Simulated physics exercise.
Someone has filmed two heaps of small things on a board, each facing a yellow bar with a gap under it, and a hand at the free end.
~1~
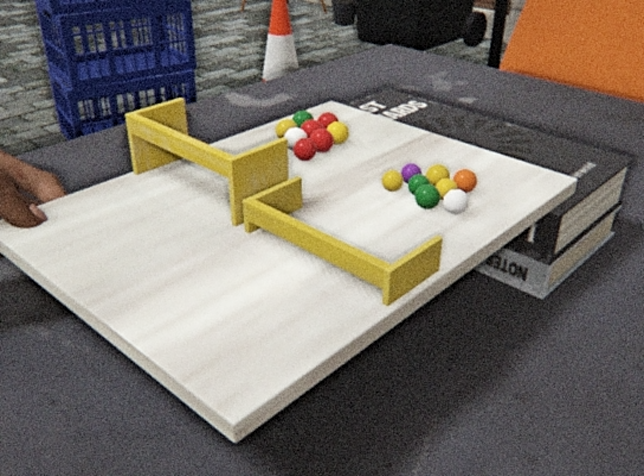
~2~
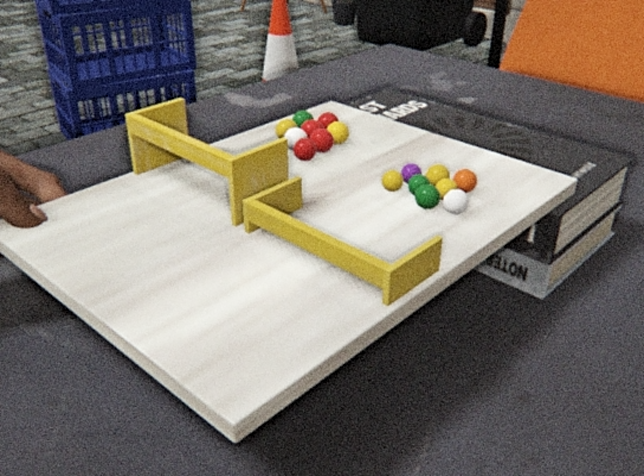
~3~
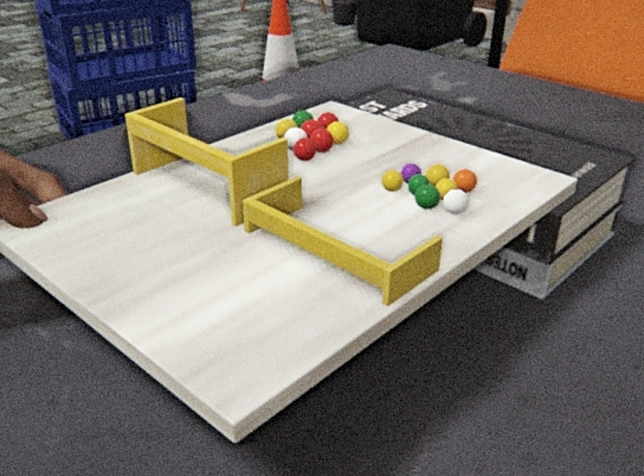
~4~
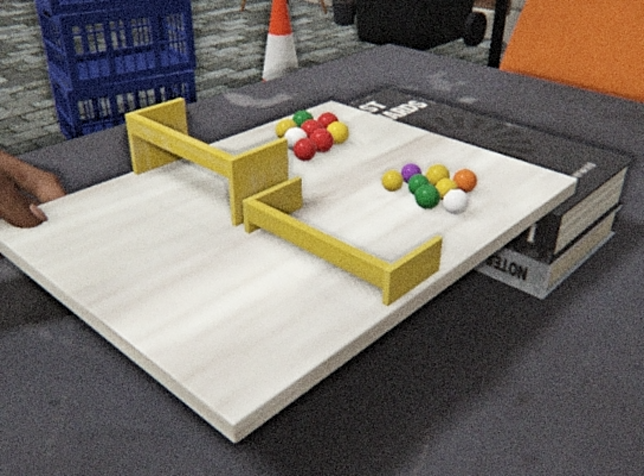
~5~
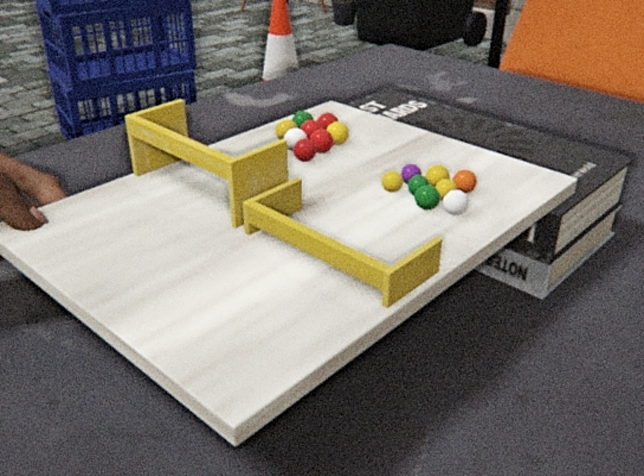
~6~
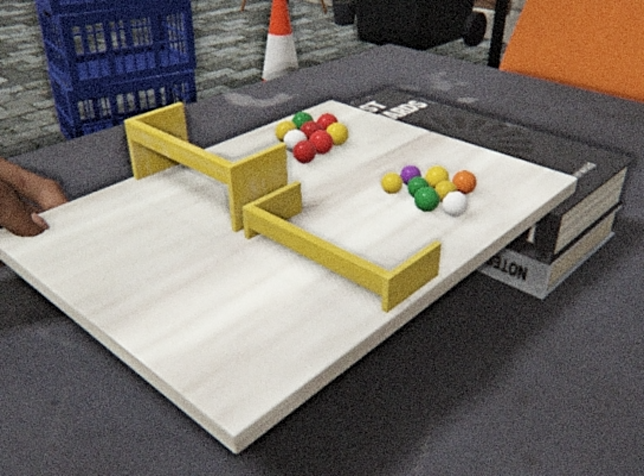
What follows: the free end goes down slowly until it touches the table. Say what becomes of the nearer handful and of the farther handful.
Nearer handful: It is stopped by its gate. Farther handful: It slips under its gate.
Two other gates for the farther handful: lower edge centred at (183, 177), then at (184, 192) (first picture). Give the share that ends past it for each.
In turn 0 and 0 in a hundred.
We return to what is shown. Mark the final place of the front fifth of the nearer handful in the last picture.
Around (314, 299).
Then, 0.41 s after the last picture, board sloping at 11°; nearer handful on its way down; farther handful on its way down.
Then, 0.77 s after the last picture, board resting at 15°; nearer handful has reached its gate; farther handful all past its gate.
By the end, board resting at 15°; nearer handful gathered behind its gate; farther handful all past its gate.
